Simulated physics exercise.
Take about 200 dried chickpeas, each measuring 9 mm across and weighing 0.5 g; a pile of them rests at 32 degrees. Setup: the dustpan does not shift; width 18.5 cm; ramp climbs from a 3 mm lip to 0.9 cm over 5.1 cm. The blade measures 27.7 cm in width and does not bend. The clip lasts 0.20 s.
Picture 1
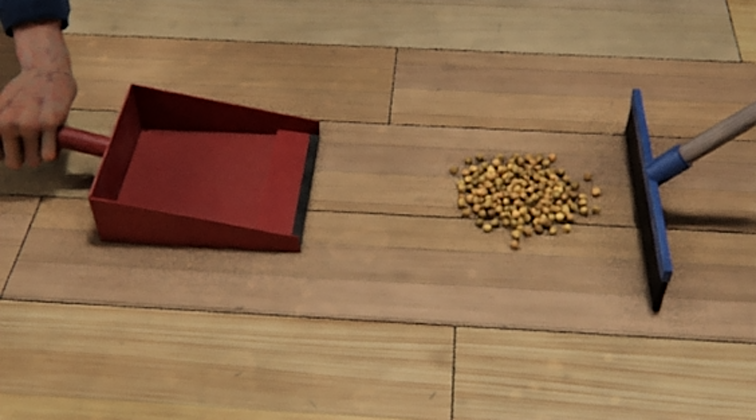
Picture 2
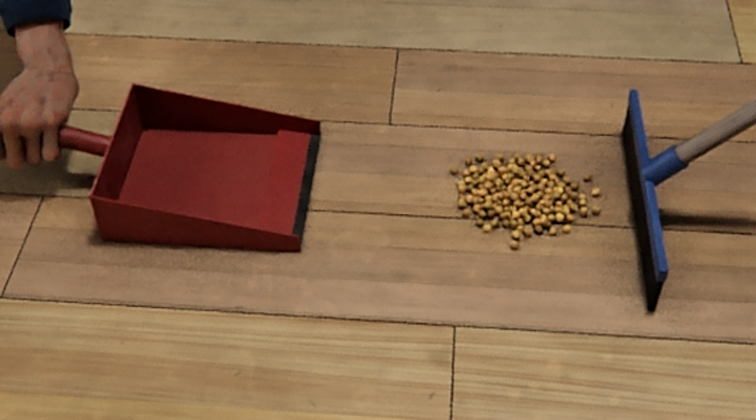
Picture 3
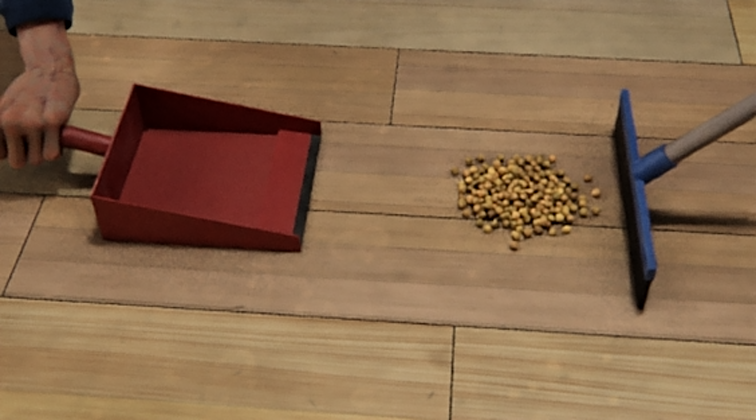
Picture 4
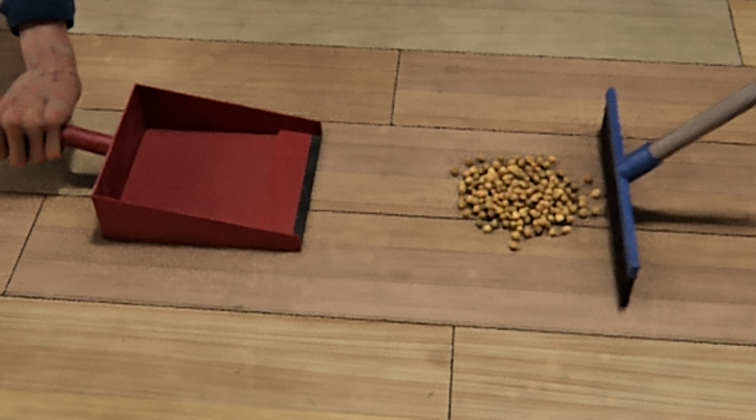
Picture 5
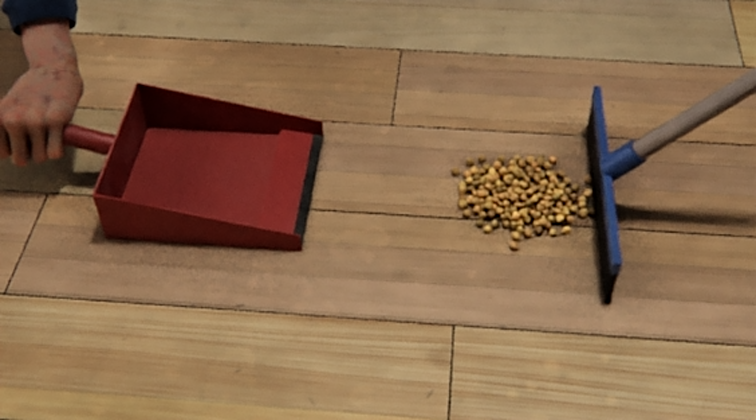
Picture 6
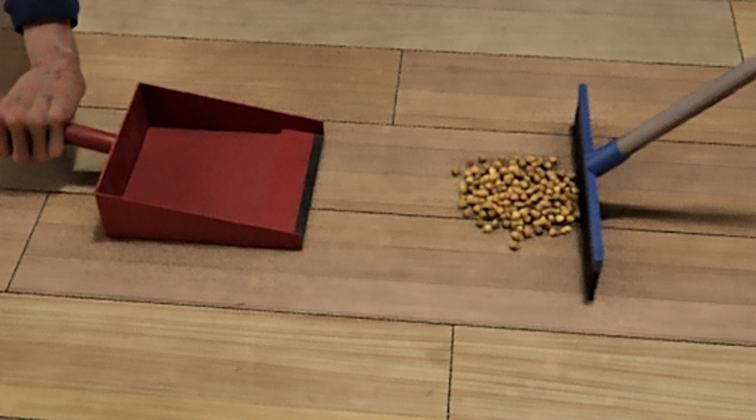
A blue-headed squeegee-like blade on a pale handle slides left across a wooden plank floor, seen from above at an angle, and reaches the right edge of a pile of small tan chickpeas, nudging a few. The chickpeas lie right of centre, facing the open edge of a red dustpan at left. A dark-sleeved person's hand holds the dustpan's handle, and the view barely changes.
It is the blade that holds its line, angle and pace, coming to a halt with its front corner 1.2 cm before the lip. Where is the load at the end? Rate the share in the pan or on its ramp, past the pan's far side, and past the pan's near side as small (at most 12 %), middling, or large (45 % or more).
Pan: Large; far side: Middling; near side: Small.
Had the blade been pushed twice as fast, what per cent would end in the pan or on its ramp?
About 55 %.
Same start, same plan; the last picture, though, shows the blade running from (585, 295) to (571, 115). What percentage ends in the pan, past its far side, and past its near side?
Pan 35 % / far 5 % / near 30 %.
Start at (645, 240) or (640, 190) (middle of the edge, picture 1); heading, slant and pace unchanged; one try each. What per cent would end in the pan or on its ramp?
The two tries give about 60 % and about 50 %.
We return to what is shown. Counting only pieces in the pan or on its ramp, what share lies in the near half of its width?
Some 30 per cent.
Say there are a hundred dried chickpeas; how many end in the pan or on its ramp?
Something like 60 percent.
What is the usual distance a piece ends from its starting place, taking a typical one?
It comes to some 28 cm.
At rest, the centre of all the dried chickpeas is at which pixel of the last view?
Est. centre at rest: (300, 164) px.
Then, 0.35 s after the last picture, middle of the blade 17 cm from the lip; 0 % over the lip, far side 10 %, near side 0 %.
Then, 0.57 s after the last picture, middle of the blade 7 cm from the lip; 0 % over the lip, far side 15 %, near side 0 %.
Then, 0.91 s after the last picture, middle of the blade 2 cm from the lip; 60 % over the lip, far side 20 %, near side 0 %.
In the end, pan 60 %, far side 20 %, near side 0 %, in front of the lip or behind the blade 20 %.
